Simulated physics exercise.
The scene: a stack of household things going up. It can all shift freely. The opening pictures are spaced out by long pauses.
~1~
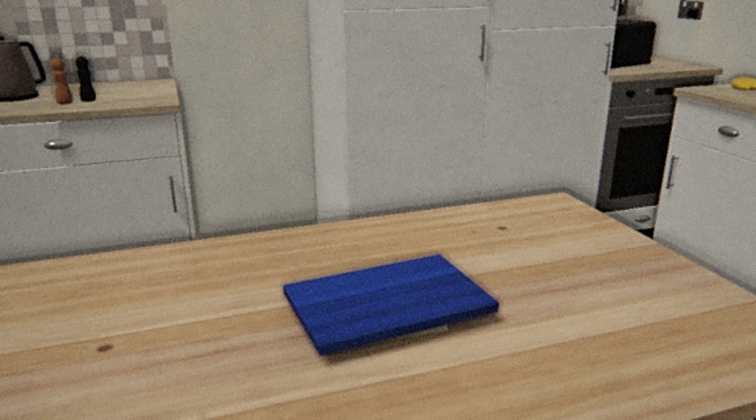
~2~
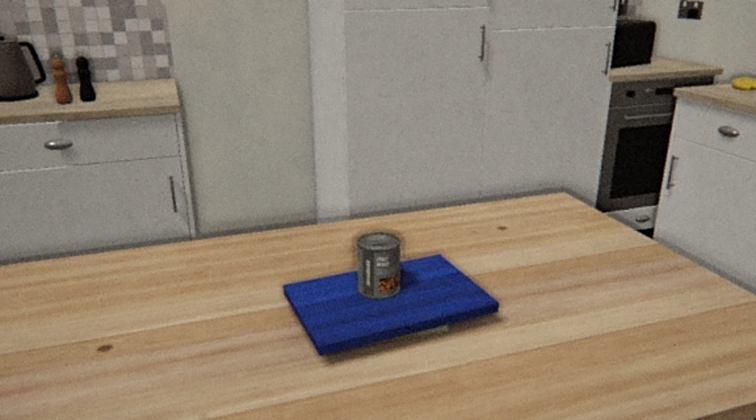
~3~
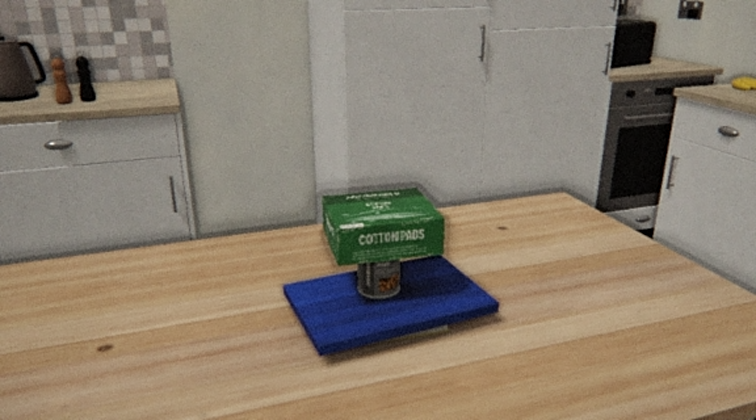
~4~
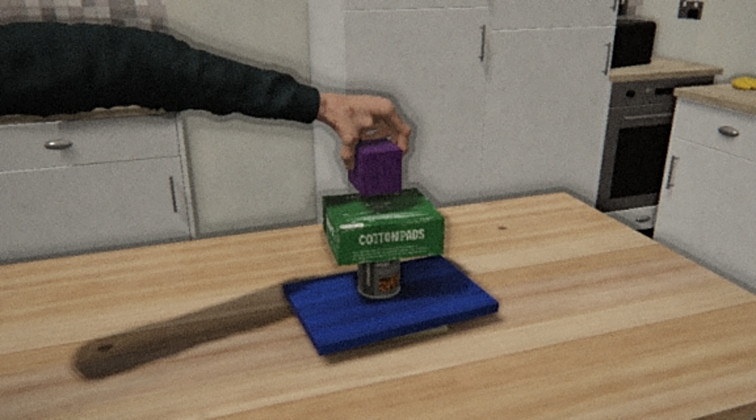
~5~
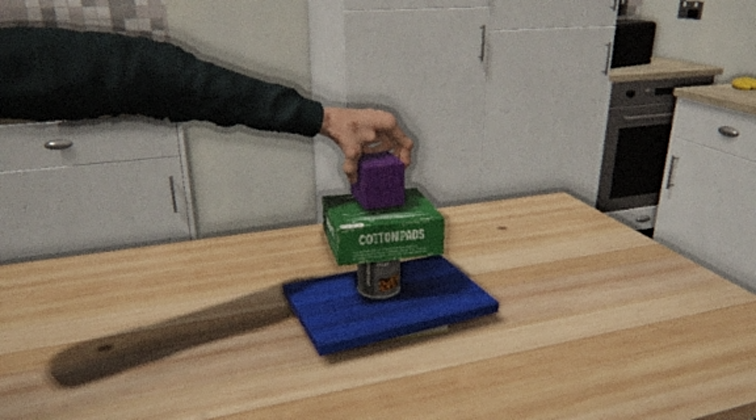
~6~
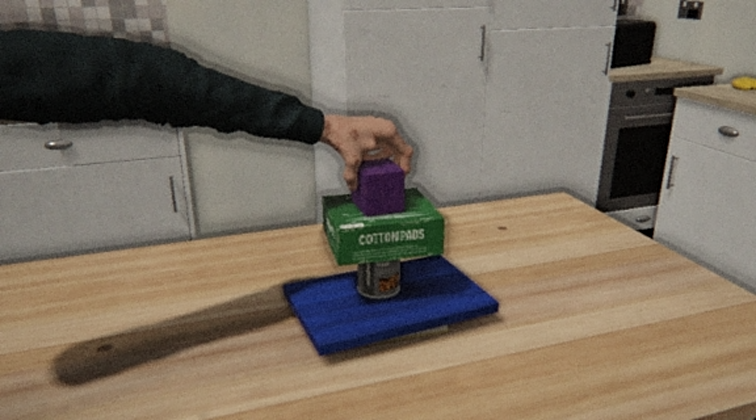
At first, a blue board lies alone on a wooden kitchen table; then a small tin stands on it, and a green box of cotton pads sits on the tin. A hand reaches in from the left, lowers a purple block onto the box, and keeps hold of it.
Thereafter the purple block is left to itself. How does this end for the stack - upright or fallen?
It is going to stay in one piece.
Then, 0.60 s on from there, things are still on the move.
Then, 1.70 s on from there, no change.
Then, 2.50 s on from there, purple block resting near (377, 187).
In the end, all 5 unmoved. At the end, from the last picture's camera, purple block near (377, 187). The pile holds.
